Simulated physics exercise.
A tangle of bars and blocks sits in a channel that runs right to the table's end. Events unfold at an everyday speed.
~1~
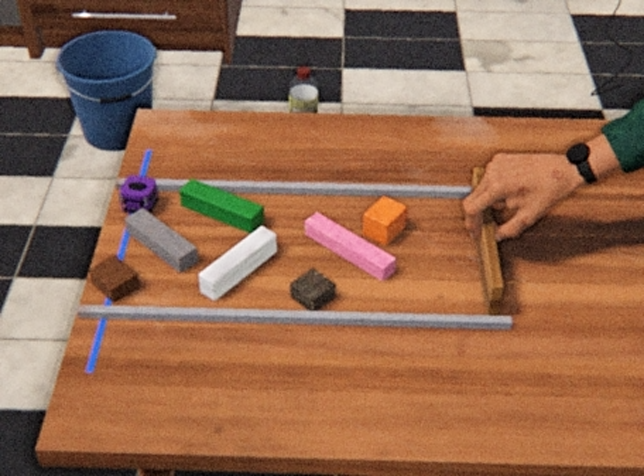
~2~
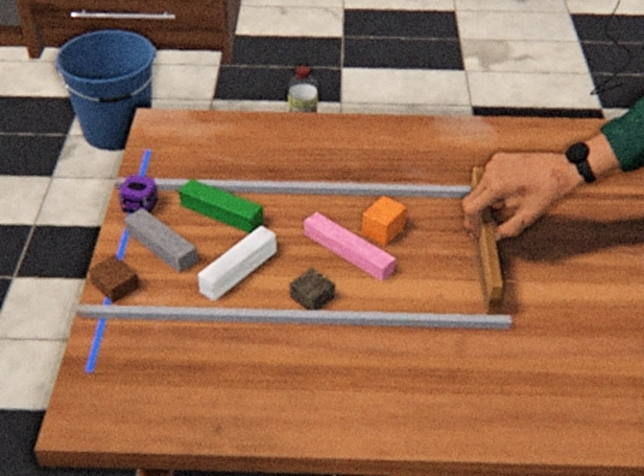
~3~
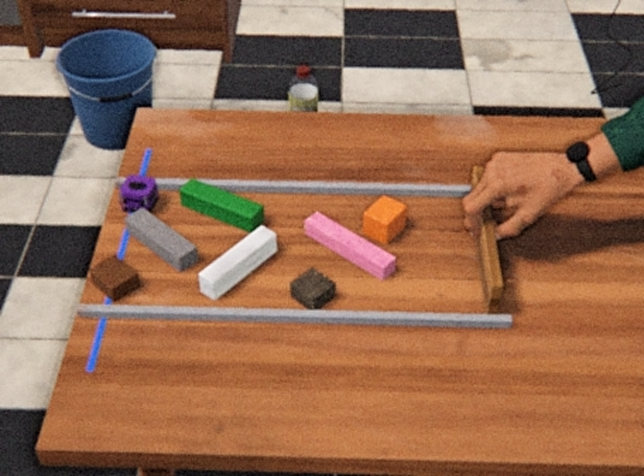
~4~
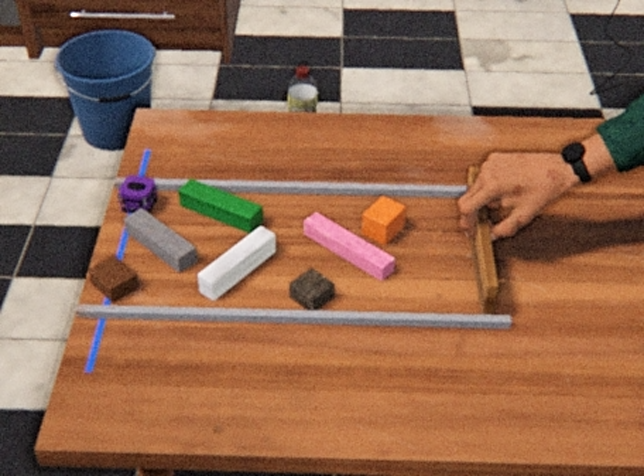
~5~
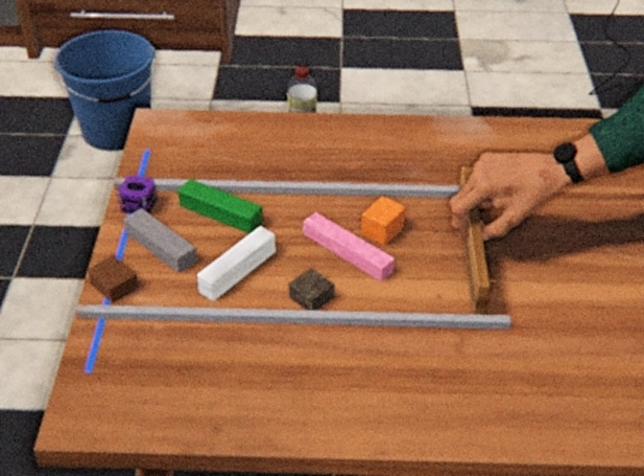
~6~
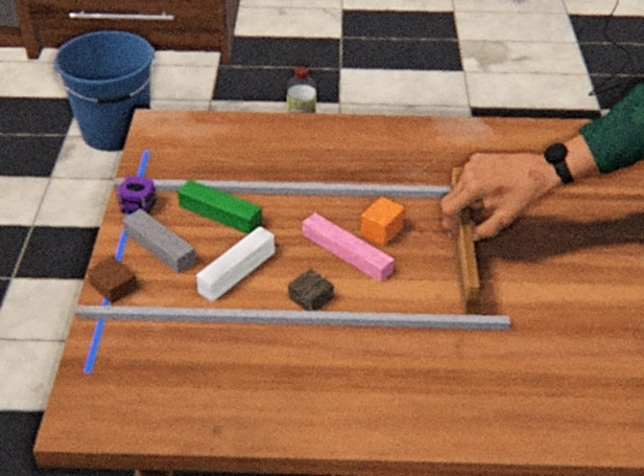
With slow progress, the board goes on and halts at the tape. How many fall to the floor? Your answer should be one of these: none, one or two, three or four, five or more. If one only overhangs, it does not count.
The count is five or more.
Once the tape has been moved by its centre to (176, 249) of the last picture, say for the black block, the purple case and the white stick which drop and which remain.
Here the black block remains in place while the purple case drops down and the white stick remains in place.
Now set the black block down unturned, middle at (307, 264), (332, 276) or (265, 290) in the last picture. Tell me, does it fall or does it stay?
Trying each place in order, it drops down, it remains in place and it remains in place.
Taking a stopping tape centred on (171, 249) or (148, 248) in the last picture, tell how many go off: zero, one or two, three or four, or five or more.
Going one tape after another, I'd say 3 or 4 for the first and three to four for the second.
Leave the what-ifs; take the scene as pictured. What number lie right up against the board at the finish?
Looks like 2 of them, all told.
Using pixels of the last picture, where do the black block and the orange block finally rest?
Final positions - black block around (89, 294), orange block around (111, 218).
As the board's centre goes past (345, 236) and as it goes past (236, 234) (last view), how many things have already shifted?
At first I count 2, and then 7.
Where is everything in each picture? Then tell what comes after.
Brown block (114, 279); purple case (139, 196); grey bar (161, 240); board (485, 239); tape (123, 247), in the first picture.
Purple case (139, 196); board (485, 239), in the second picture.
Grey bar (161, 239); pink bar (349, 245), in the third picture.
Brown block (114, 279); black block (312, 291), in the fourth picture.
Purple case (138, 196); white stick (238, 263), in the fifth picture.
Brown block (112, 280); purple case (137, 197); grey bar (159, 240); board (463, 239); tape (121, 247), in the sixth picture.
Early on, none off yet; brown block at rest near (112, 280); purple case at rest near (137, 197); grey bar at rest near (159, 240).
A while later, none off yet; brown block at rest near (112, 280); purple case leaning well over near (80, 221); grey bar travelled a little near (135, 238).
Finally, the number that fall off is five or more; lost, pink bar, white stick, green stick, grey bar, purple case and brown block.
